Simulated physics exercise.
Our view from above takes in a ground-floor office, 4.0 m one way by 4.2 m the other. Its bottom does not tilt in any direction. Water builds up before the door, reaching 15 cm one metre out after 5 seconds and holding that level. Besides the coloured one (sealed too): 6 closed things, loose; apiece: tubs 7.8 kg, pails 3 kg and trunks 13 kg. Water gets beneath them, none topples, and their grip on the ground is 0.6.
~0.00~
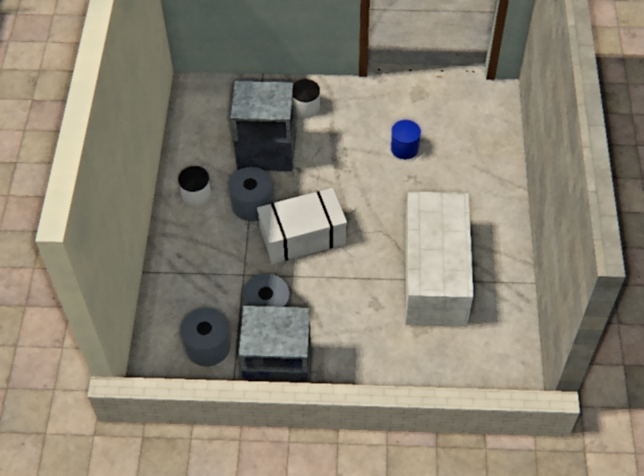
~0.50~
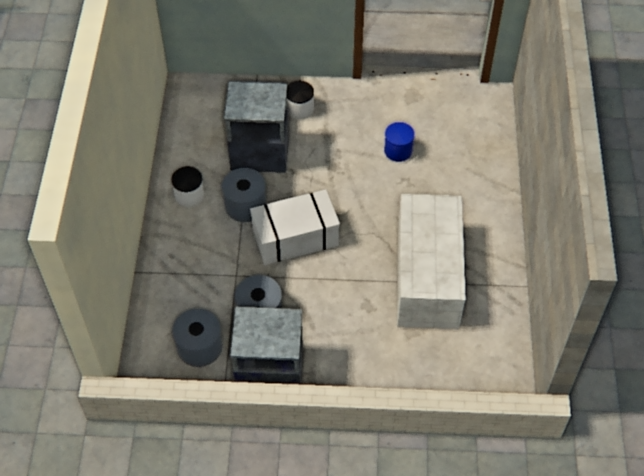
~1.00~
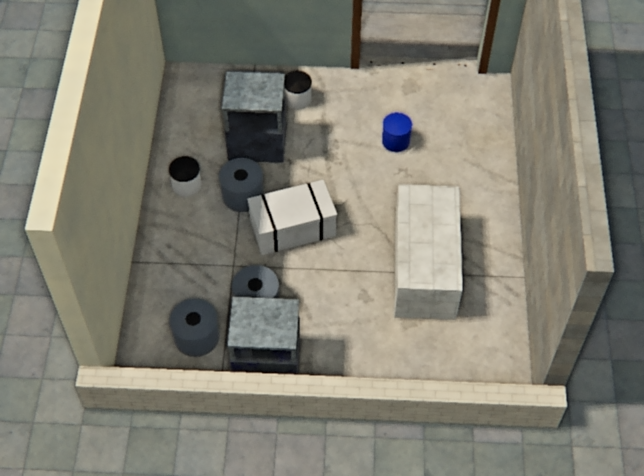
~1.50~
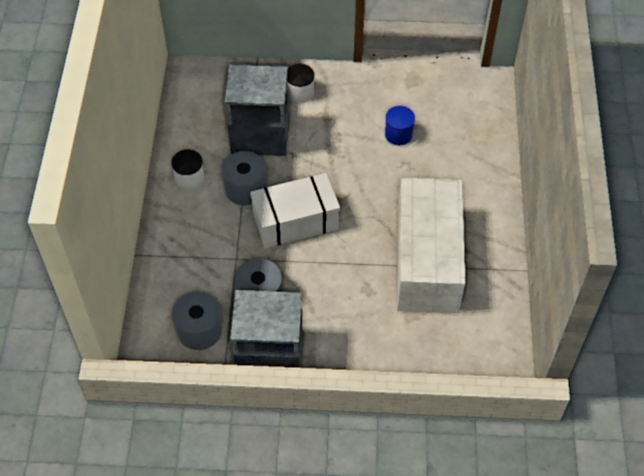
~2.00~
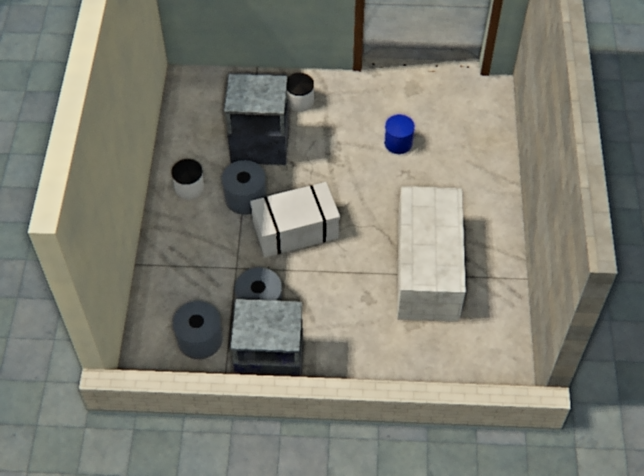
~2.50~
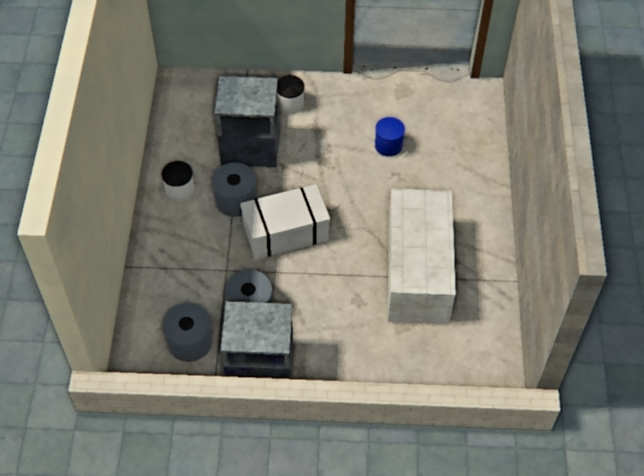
A blue pail and several other objects sit still on the floor of a walled room.
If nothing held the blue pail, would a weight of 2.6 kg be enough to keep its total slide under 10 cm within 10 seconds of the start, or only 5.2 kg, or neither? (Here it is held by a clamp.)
Neither is.
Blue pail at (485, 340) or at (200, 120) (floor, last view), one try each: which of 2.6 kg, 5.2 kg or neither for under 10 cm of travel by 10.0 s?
One by one: Neither mass suffices; the small mass suffices.
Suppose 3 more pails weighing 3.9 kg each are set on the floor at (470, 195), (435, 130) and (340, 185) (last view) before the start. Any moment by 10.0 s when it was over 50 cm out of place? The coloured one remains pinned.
The first comes out above the threshold, the second above the threshold, the third above the threshold.
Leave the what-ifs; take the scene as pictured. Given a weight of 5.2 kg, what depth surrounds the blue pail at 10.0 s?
About 7 cm.
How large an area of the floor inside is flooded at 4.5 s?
My estimate is roughly 3.0 m2.
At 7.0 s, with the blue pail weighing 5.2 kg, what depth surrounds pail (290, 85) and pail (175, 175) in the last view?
Roughly 1 and 0 cm.
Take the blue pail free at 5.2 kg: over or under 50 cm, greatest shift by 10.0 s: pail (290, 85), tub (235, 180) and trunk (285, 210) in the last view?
Taking them in order: Within the mark, within the mark and beyond the mark.
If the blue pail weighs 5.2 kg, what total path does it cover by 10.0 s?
Total path: Around 200 cm.
After 3.5 s the blue pail would be 0 cm from its start with 2.6 kg and 0 cm from its start with 5.2 kg; 0 cm of water round it then.
After 4.5 s the blue pail would be 24 cm from its start with 2.6 kg and 0 cm from its start with 5.2 kg; 4 cm of water round it then.
After 7.0 s the blue pail would be 196 cm from its start with 2.6 kg and 64 cm from its start with 5.2 kg; 5 cm of water round it then.
After 10.0 s the blue pail would be 266 cm from its start with 2.6 kg and 168 cm from its start with 5.2 kg; 7 cm of water round it then.
